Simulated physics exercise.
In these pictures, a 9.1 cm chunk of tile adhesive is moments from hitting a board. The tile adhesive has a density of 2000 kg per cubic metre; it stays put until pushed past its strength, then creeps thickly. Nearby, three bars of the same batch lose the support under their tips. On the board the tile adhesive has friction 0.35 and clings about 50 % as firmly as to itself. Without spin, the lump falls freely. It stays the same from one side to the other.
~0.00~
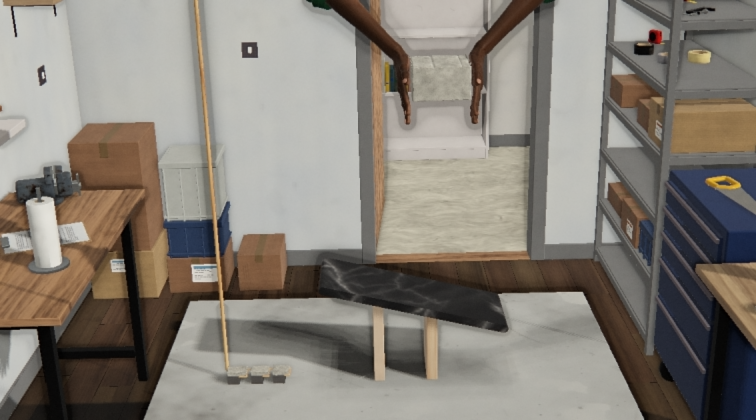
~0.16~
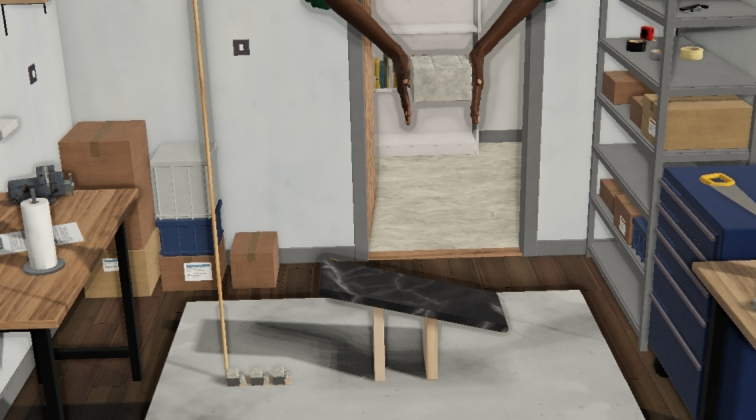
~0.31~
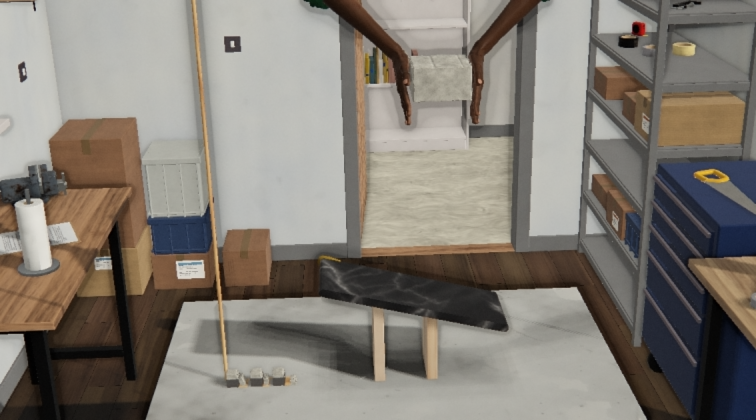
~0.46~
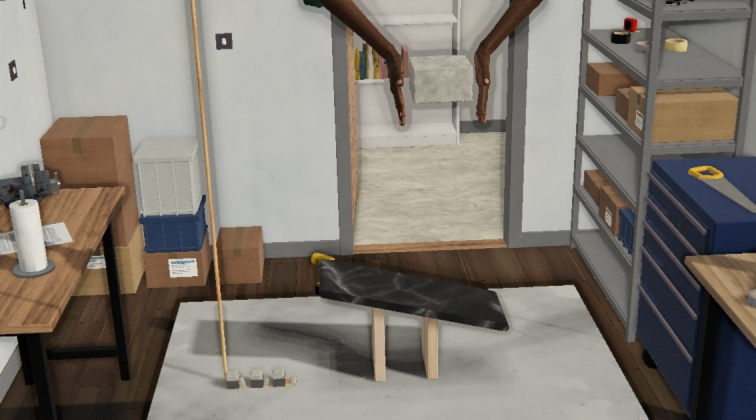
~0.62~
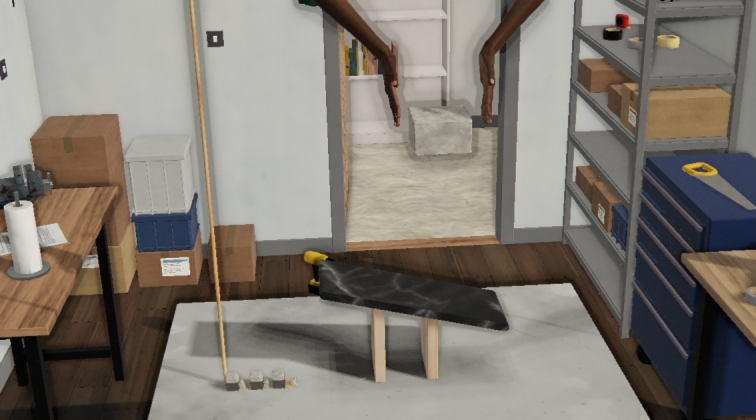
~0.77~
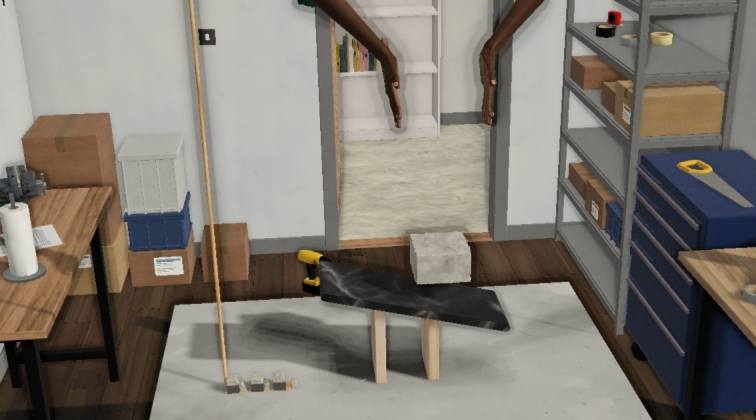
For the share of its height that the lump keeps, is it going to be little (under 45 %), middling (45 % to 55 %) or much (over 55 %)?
It is going to be little.
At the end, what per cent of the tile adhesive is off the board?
Around 30 per cent is off the board.
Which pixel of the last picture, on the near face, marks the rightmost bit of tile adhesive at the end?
At roughly (509, 324).
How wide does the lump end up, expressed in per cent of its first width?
Near 280 % by the end.
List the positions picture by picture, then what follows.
The first picture shows top of the tile adhesive at (441, 67); bar tips down by 0, 0, 0 (left to right).
The second picture shows top of the tile adhesive at (441, 68); bar tips down by 2.7 cm, 2.7 cm, 2.3 cm (left to right).
The third picture shows top of the tile adhesive at (441, 68); bar tips down by 2.7 cm, 2.7 cm, 2.7 cm (left to right).
The fourth picture shows top of the tile adhesive at (442, 68); bar tips down by 2.7 cm, 2.7 cm, 2.7 cm (left to right).
The fifth picture shows top of the tile adhesive at (442, 122); bar tips down by 2.7 cm, 2.7 cm, 2.7 cm (left to right).
The sixth picture shows top of the tile adhesive at (443, 254); bar tips down by 2.7 cm, 2.7 cm, 2.7 cm (left to right).
After 0.89 s, it stands 45 % of its first height and 3 % has gone off the board.
After 1.02 s, it stands 41 % of its first height and 23 % has gone off the board.
After 1.15 s, it stands 41 % of its first height and 25 % has gone off the board.
After 1.29 s, it stands 41 % of its first height and 25 % has gone off the board.
After 2.10 s, at the end, it stands 41 % of its first height and 30 % has gone off the board.
